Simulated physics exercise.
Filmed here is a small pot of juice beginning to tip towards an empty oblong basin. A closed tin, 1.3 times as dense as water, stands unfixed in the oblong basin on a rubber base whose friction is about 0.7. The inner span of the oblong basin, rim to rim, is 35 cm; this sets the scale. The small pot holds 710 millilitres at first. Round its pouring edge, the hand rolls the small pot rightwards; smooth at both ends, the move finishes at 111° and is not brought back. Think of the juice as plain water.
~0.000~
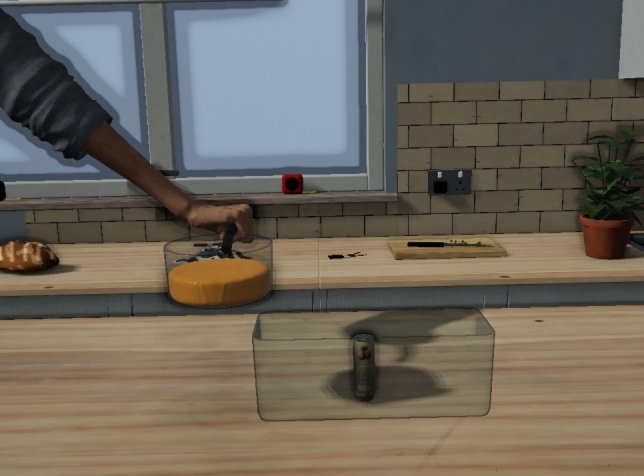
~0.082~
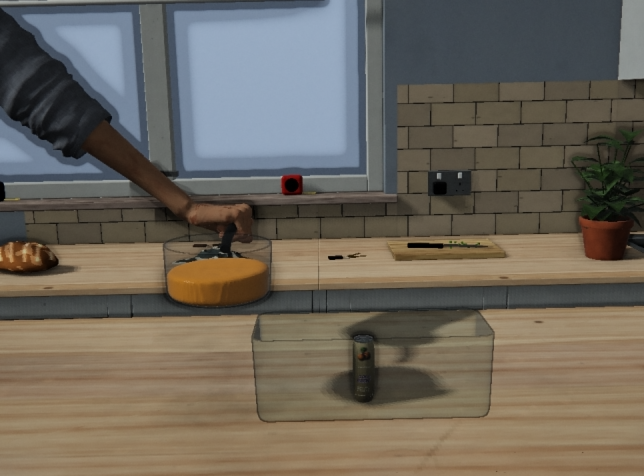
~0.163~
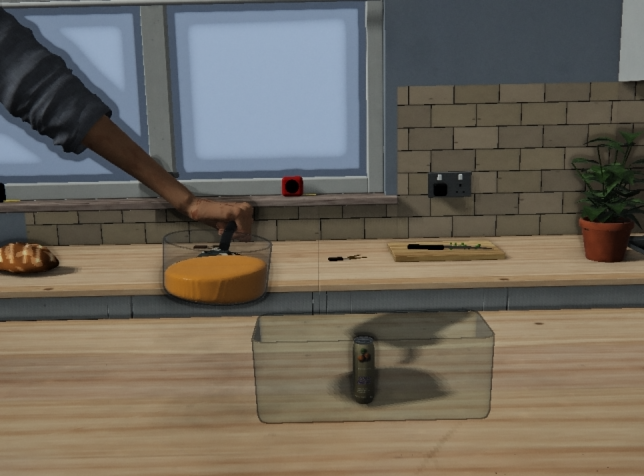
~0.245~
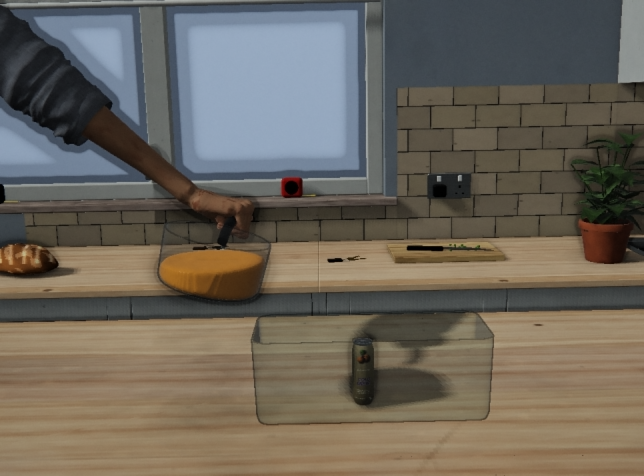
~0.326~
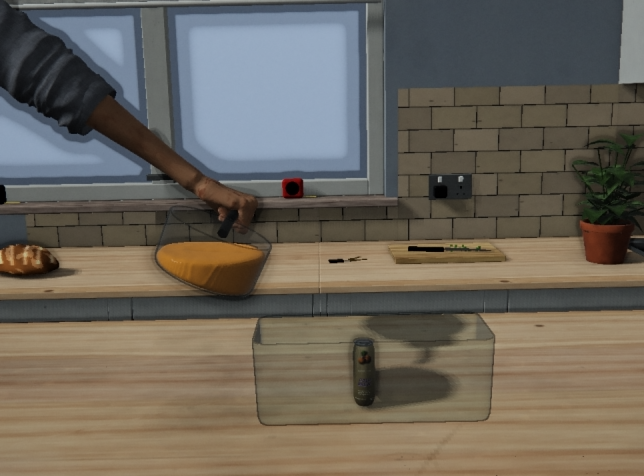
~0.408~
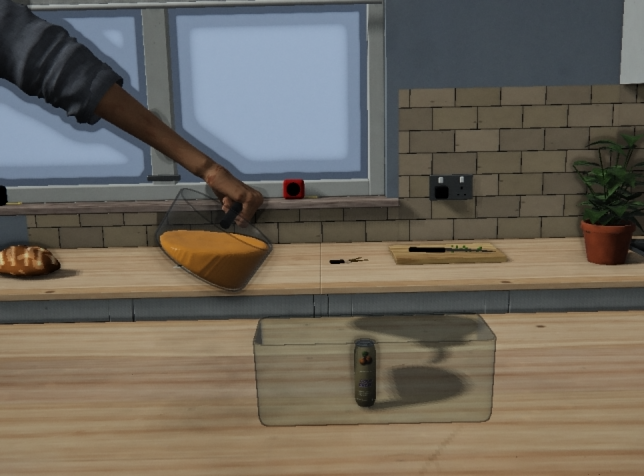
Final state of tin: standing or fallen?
Fallen.
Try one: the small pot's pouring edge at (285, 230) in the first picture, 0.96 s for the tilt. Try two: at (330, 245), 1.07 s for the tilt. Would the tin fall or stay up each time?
First it remains upright; then it stays up.
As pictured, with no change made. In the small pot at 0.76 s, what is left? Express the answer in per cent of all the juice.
About 40 per cent.
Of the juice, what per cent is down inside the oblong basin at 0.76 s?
14 %, give or take.
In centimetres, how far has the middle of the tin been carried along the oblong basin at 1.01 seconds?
The tin has gone some 4 cm.
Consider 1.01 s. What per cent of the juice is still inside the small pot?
I reckon near 5 per cent still sits there.
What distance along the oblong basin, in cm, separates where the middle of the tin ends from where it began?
In the end the tin's centre has shifted about 7.5 centimetres.
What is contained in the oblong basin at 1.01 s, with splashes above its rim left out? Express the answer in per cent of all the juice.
My estimate is about 80 percent.
After 0.76 s the tilt is 89° and 39 per cent is still to pour; the tin stands where it began.
After 1.01 s the tilt is 110° and 5 per cent is still to pour; the tin leans 38°.
After 1.28 s the tilt is 111° and 0 per cent is still to pour; the tin lies on its side.
After 1.57 s the tilt is 111° and 0 per cent is still to pour; the tin lies on its side.
In the end the tin lies on its side.
